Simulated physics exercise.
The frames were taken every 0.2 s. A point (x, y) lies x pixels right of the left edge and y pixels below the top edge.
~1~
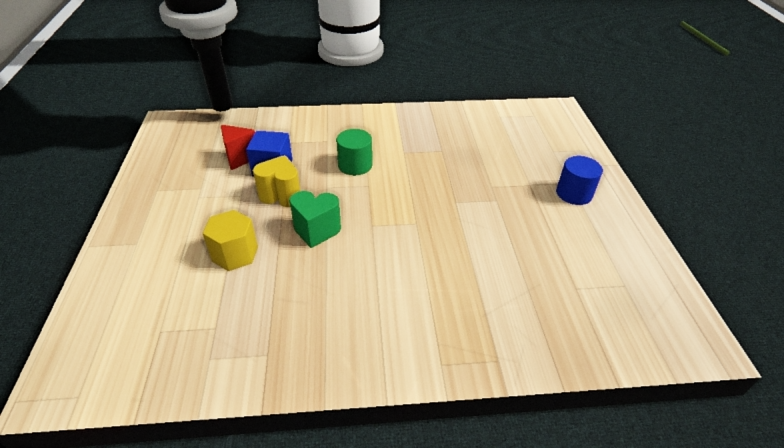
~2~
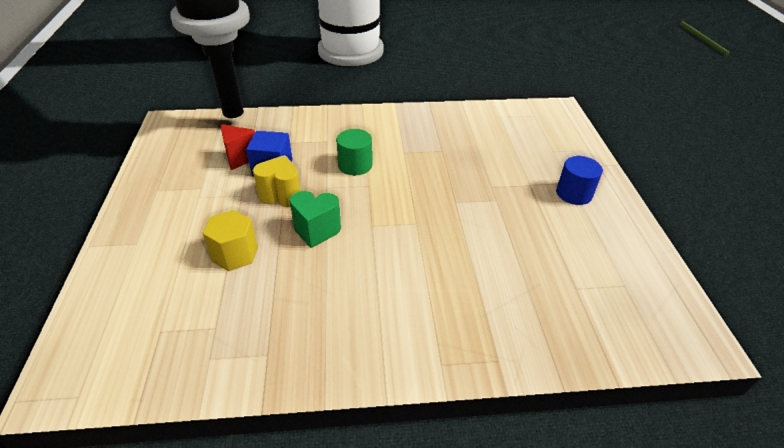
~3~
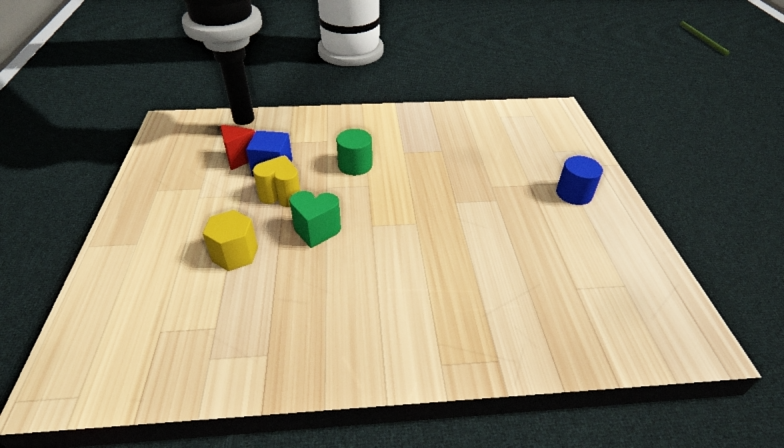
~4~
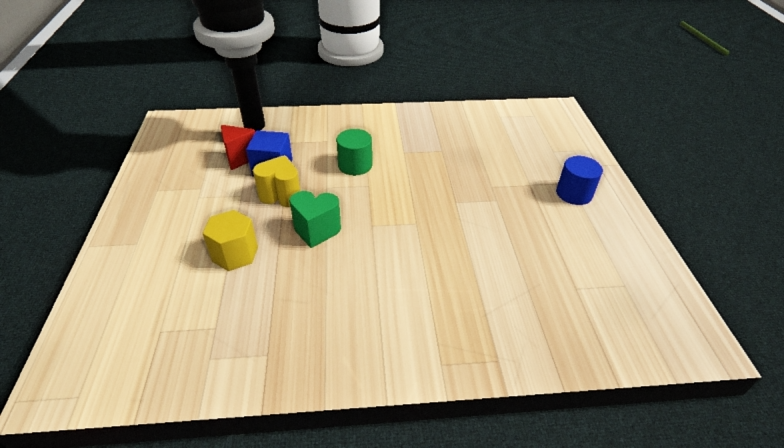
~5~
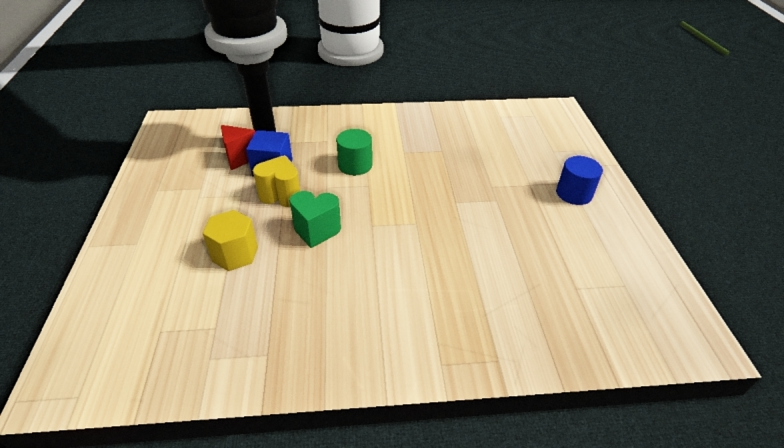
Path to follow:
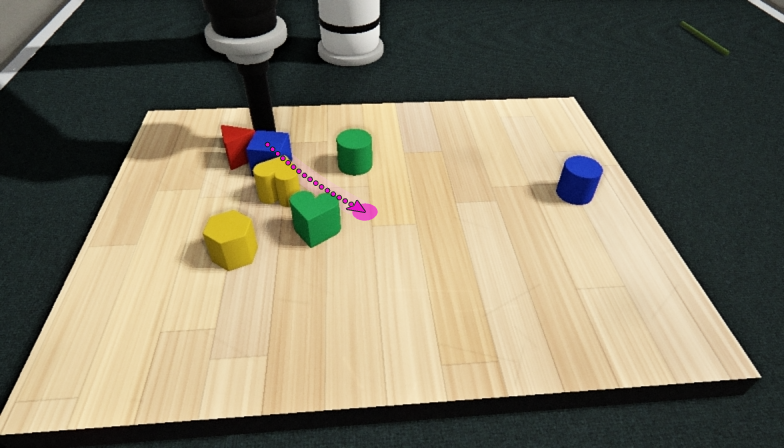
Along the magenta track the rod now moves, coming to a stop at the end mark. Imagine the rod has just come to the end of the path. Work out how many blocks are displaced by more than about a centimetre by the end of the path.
My forecast: 2.
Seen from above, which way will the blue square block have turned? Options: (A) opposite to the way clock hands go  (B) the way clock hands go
Correct choice: B.
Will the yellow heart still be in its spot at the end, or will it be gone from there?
At the end of the path, it will have moved.
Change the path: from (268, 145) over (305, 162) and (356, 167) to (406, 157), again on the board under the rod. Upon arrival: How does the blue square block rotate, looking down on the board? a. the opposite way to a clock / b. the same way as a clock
Letter b.
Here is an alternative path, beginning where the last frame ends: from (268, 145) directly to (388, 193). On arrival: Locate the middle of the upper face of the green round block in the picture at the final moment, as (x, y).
By then it is at (375, 139).
Drawn move, from (268, 145) by way of (308, 178) to (365, 212).
On the path given first. One third of the way, rod at (292, 155); blue square block at (274, 156), turned 15° clockwise; yellow heart at (276, 181), turned 20° clockwise.
Two thirds of the way, rod at (325, 178); blue square block at (276, 161), turned 35° clockwise; yellow heart at (273, 188), turned 20° clockwise.
At the end, rod at (365, 200); red triangle still; blue square block at (276, 161), turned 35° clockwise; yellow heart at (273, 188), turned 20° clockwise.
